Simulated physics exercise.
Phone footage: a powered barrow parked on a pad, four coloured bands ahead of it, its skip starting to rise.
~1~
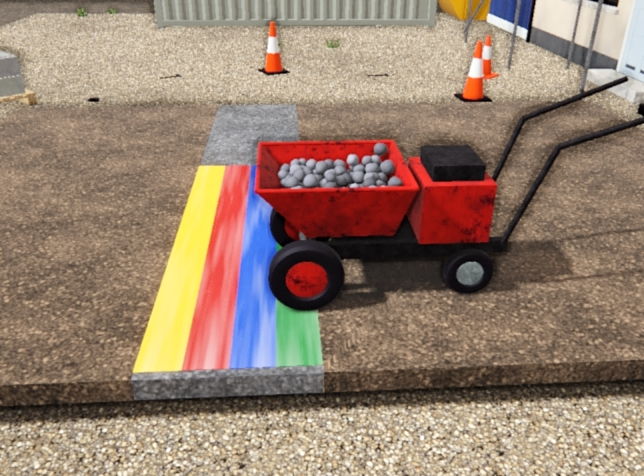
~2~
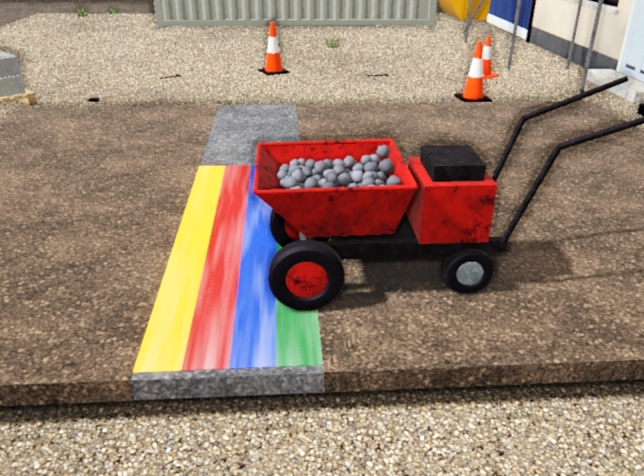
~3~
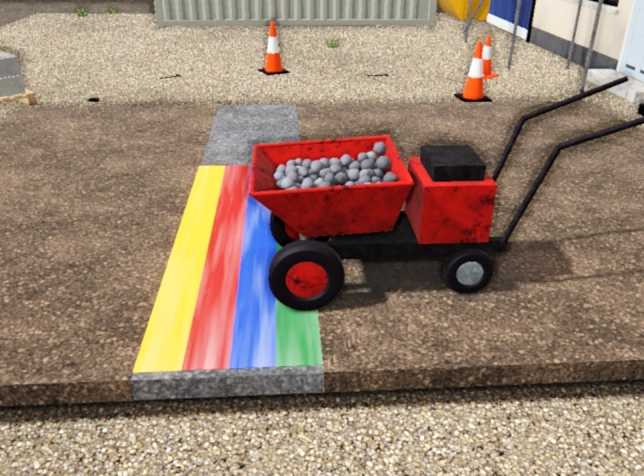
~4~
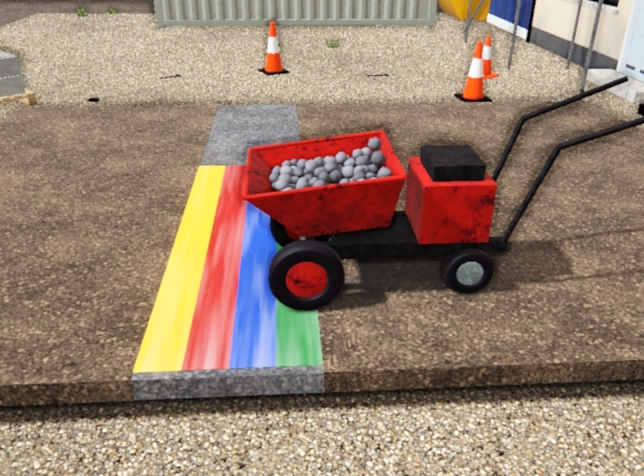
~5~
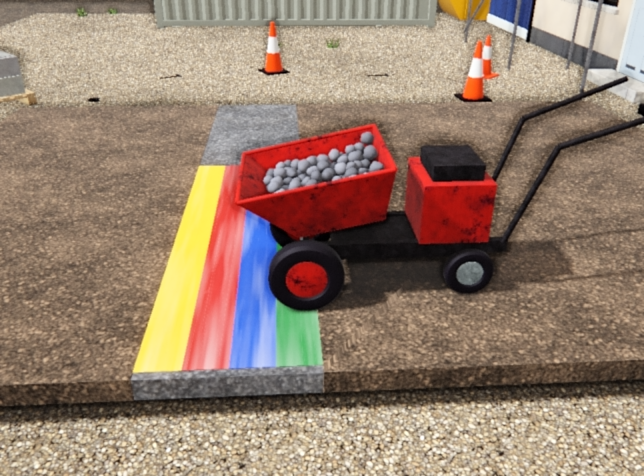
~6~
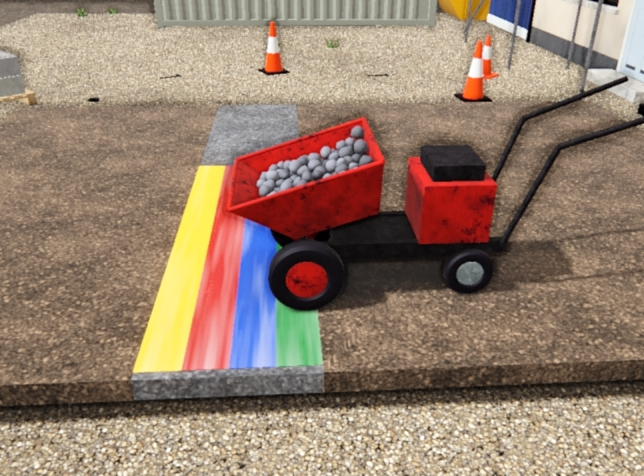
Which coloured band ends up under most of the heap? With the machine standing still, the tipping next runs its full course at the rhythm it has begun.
The yellow one.
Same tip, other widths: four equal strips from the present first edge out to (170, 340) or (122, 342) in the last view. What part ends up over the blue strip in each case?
The first case gives around 0 %, the second around 0 %.
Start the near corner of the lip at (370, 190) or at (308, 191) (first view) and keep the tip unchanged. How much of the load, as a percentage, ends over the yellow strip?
10 %, then 20 %.
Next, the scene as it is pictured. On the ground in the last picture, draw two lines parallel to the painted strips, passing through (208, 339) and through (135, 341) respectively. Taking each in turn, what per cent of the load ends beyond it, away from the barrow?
The first comes to 80 per cent, the second to 30 per cent.
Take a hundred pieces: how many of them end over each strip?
In per cent, approximately: Green 0, blue 0, red 5, yellow 35.
Shortly afterwards, skip tipped steeply; the whole lot in the skip.
Next, skip tipped right over; near two thirds in the skip; only a few over the red strip; near a quarter over the yellow strip; only a few off the paint.
Some moments later, skip tipped right over; near a quarter in the skip; a little over the red strip; near a third over the yellow strip; near a third off the paint.
In the end, skip tipped right over; near a quarter in the skip; none at all over the green strip; none at all over the blue strip; a little over the red strip; near a third over the yellow strip; near a third off the paint.
